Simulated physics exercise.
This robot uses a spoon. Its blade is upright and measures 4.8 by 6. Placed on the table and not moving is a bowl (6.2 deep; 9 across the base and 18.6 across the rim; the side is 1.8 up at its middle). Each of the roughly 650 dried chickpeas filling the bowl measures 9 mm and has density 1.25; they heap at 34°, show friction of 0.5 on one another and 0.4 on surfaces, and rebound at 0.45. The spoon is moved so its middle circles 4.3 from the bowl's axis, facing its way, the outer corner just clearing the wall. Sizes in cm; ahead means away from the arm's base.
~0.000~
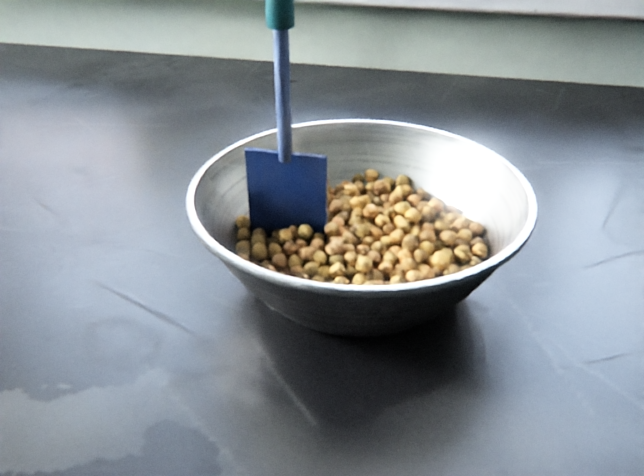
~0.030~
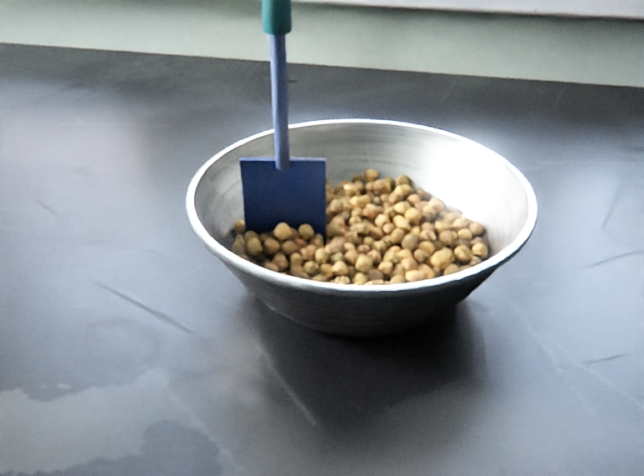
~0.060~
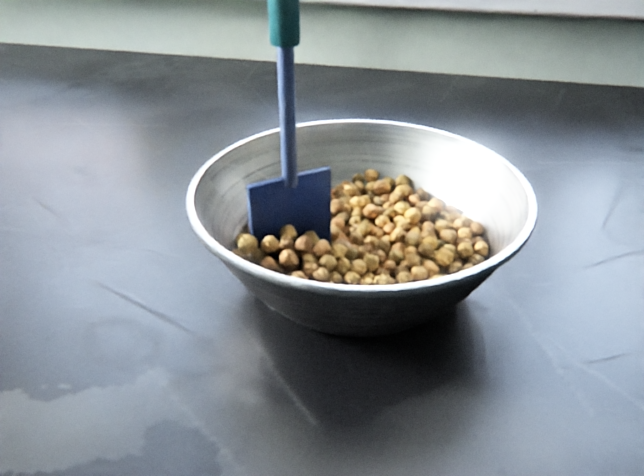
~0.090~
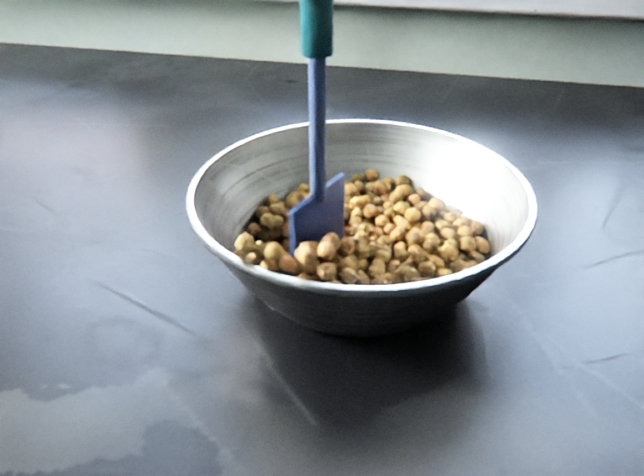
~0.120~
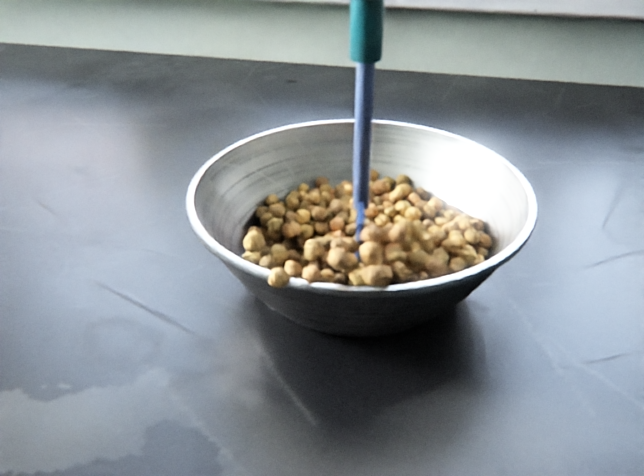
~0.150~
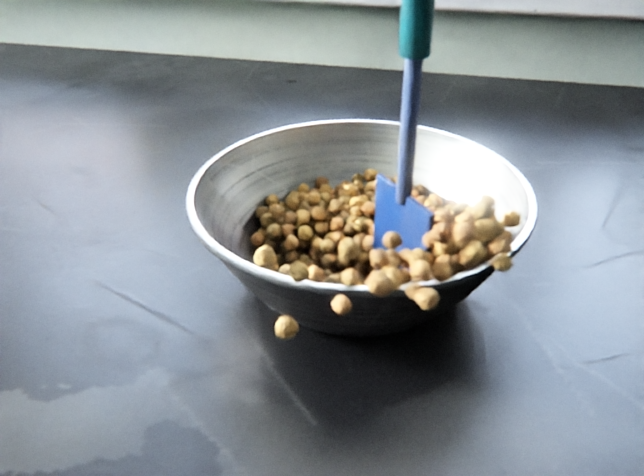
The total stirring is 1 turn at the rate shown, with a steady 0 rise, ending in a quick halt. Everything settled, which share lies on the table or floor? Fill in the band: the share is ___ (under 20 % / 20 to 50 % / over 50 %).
The share is 20 to 50 %.
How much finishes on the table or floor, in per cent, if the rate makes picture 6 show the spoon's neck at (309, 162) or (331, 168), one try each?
Roughly 5 per cent on the first try and 10 per cent on the second.
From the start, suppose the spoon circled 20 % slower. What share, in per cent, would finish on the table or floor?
About 25 percent, I'd say.
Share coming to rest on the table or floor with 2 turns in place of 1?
45 %.
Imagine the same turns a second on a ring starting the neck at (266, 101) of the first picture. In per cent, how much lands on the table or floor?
I'd say around 10 per cent.
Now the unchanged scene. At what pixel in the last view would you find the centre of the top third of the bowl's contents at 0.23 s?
About (441, 173) in the last picture.
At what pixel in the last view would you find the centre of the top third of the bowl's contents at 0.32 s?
About (314, 161).
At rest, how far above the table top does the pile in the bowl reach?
The top sits some 5.5 cm up.
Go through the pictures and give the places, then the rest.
The first frame shows spoon neck at (285, 128), 0° round; upper third of the load around (365, 236), from x 245 to 480, top at y 175; 651 in the bowl.
The second frame shows spoon neck at (282, 134), 11° round; upper third of the load around (363, 238), from x 240 to 480, top at y 175.
The third frame shows spoon neck at (289, 151), 40° round; upper third of the load around (357, 247), from x 240 to 480, top at y 175.
The fourth frame shows spoon neck at (318, 165), 71° round; upper third of the load around (363, 252), from x 240 to 485, top at y 175.
The fifth frame shows spoon neck at (362, 171), 101° round; upper third of the load around (396, 253), from x 250 to 485, top at y 175; 645 in the bowl, 6 in flight or on the tool.
The sixth frame shows spoon neck at (406, 166), 131° round; upper third of the load around (437, 240), from x 255 to 510, top at y 175; 637 in the bowl, 14 in flight or on the tool.
After 0.23 s, 215° round, highest piece 12 above the table; 583 in the bowl, 3 on the table or floor, 65 in flight or on the tool.
After 0.32 s, 298° round, highest piece 12 above the table; 516 in the bowl, 37 on the table or floor, 98 in flight or on the tool.
After 0.56 s, 0° round, highest piece 7 above the table; 448 in the bowl, 203 on the table or floor.
After 1.26 s, 0° round, highest piece 5 above the table; 447 in the bowl, 204 on the table or floor.
At rest, 447 in the bowl, 204 on the table or floor. That is 31 % on the table or floor.
